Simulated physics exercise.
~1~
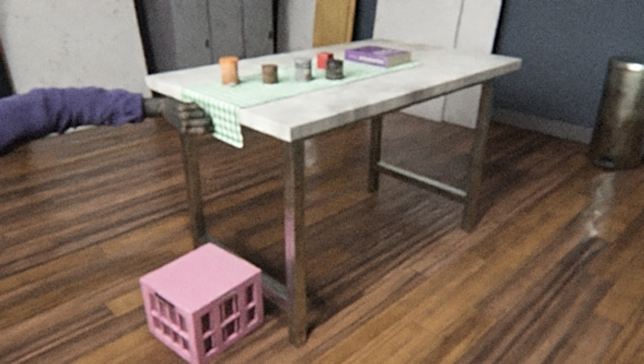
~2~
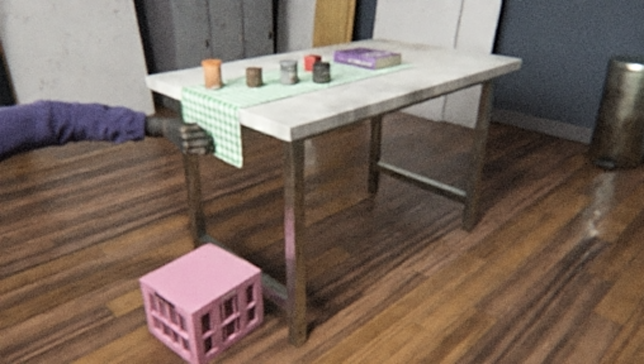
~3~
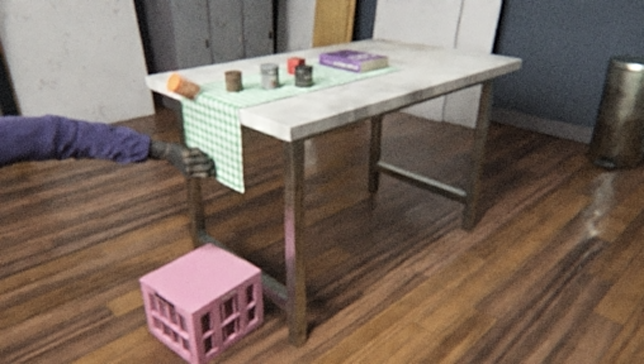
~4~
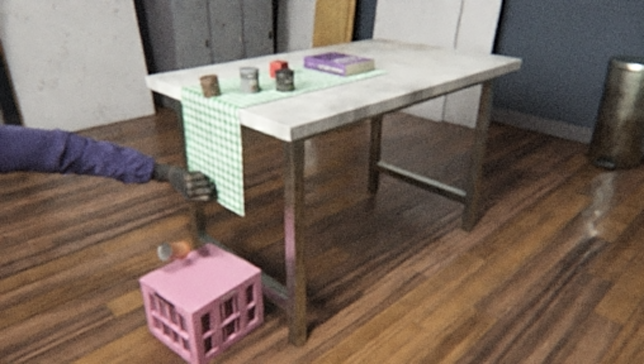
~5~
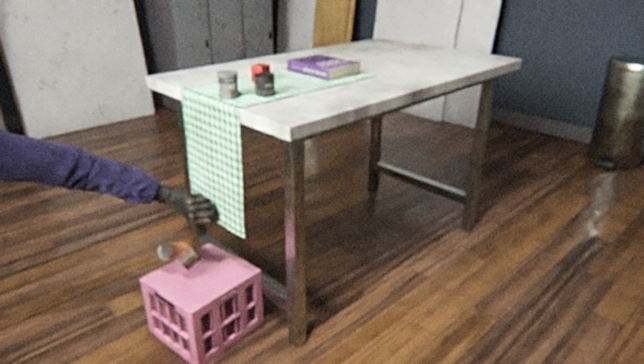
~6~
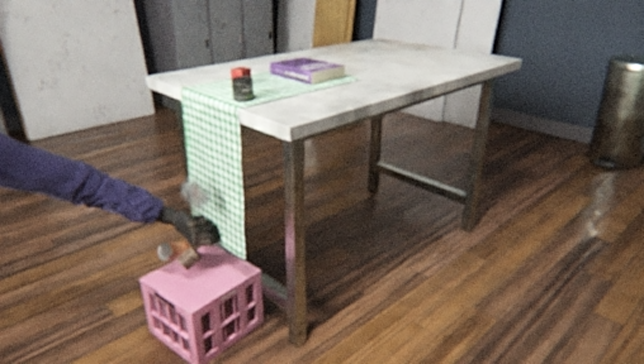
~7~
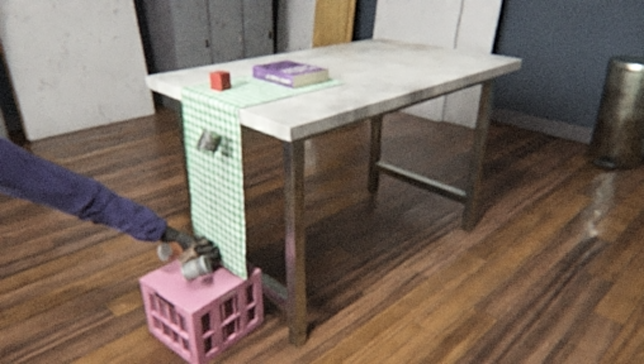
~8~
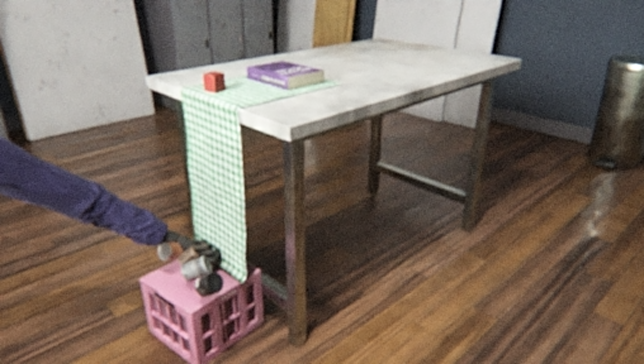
At a workbench, a hand draws a green checked runner down, spilling four small containers onto a pink crate.
